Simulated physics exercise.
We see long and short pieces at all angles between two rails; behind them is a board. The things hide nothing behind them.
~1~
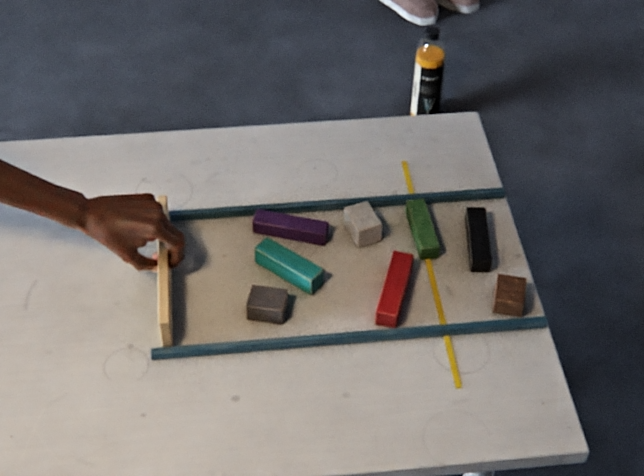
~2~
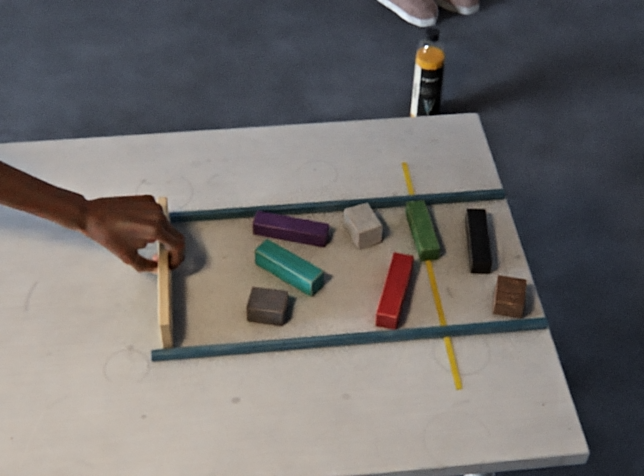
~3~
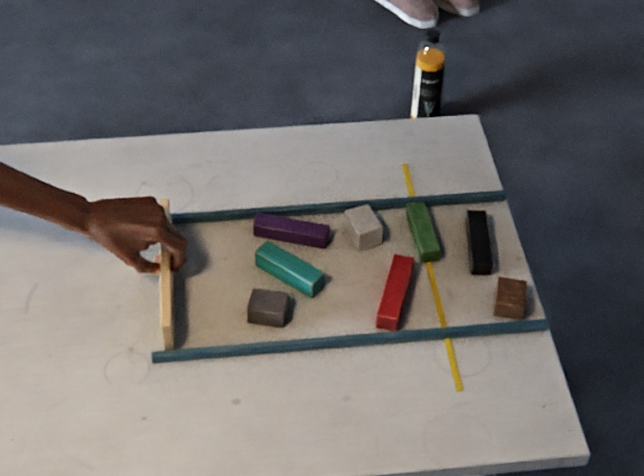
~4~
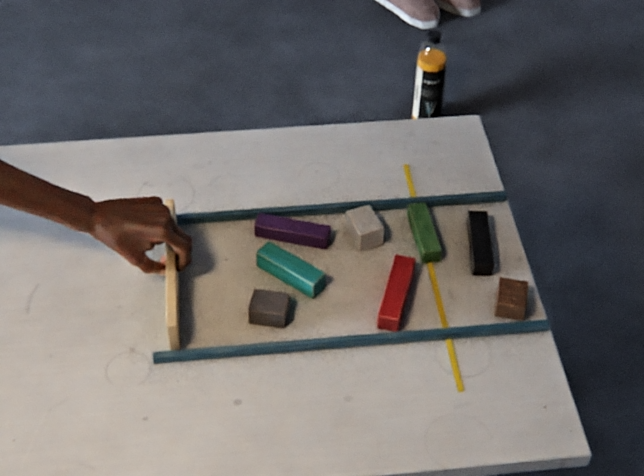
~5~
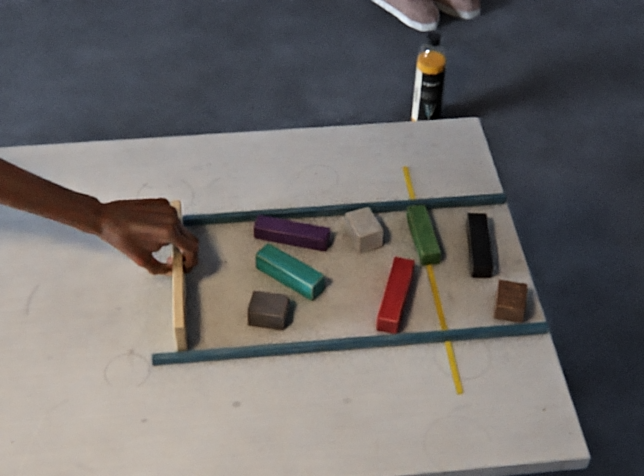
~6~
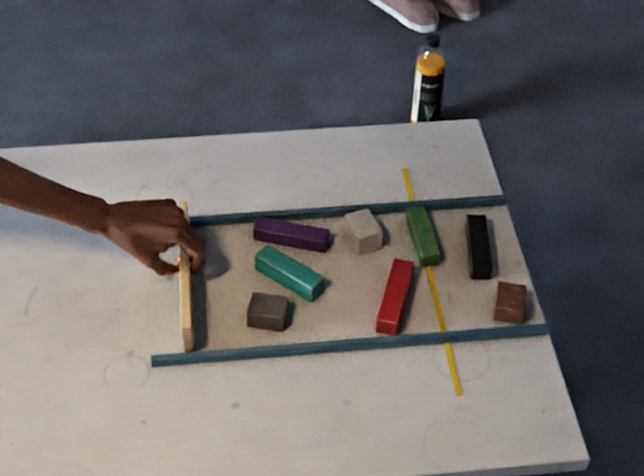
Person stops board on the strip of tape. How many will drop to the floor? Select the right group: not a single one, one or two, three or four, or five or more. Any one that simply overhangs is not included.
The right group is not a single one.
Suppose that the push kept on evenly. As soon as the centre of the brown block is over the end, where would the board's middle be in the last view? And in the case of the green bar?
I reckon its middle sits around (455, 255) and then around (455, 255).
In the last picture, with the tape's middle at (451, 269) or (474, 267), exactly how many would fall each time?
Down on the floor: 1 and 4.
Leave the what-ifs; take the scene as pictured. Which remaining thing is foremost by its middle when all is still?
That's the black bar.
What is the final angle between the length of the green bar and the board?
Near 0 degrees.
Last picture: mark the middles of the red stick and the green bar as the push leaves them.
About (493, 295), and the other about (489, 230).
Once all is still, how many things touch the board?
Tally at the end: 3.
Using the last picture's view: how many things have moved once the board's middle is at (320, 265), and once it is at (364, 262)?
The count is 4 at the first point and 6 at the second.
Soon after, none off yet; brown block at rest near (510, 303); black bar at rest near (478, 247); green bar at rest near (423, 236).
At rest, the number that fall off is zero.
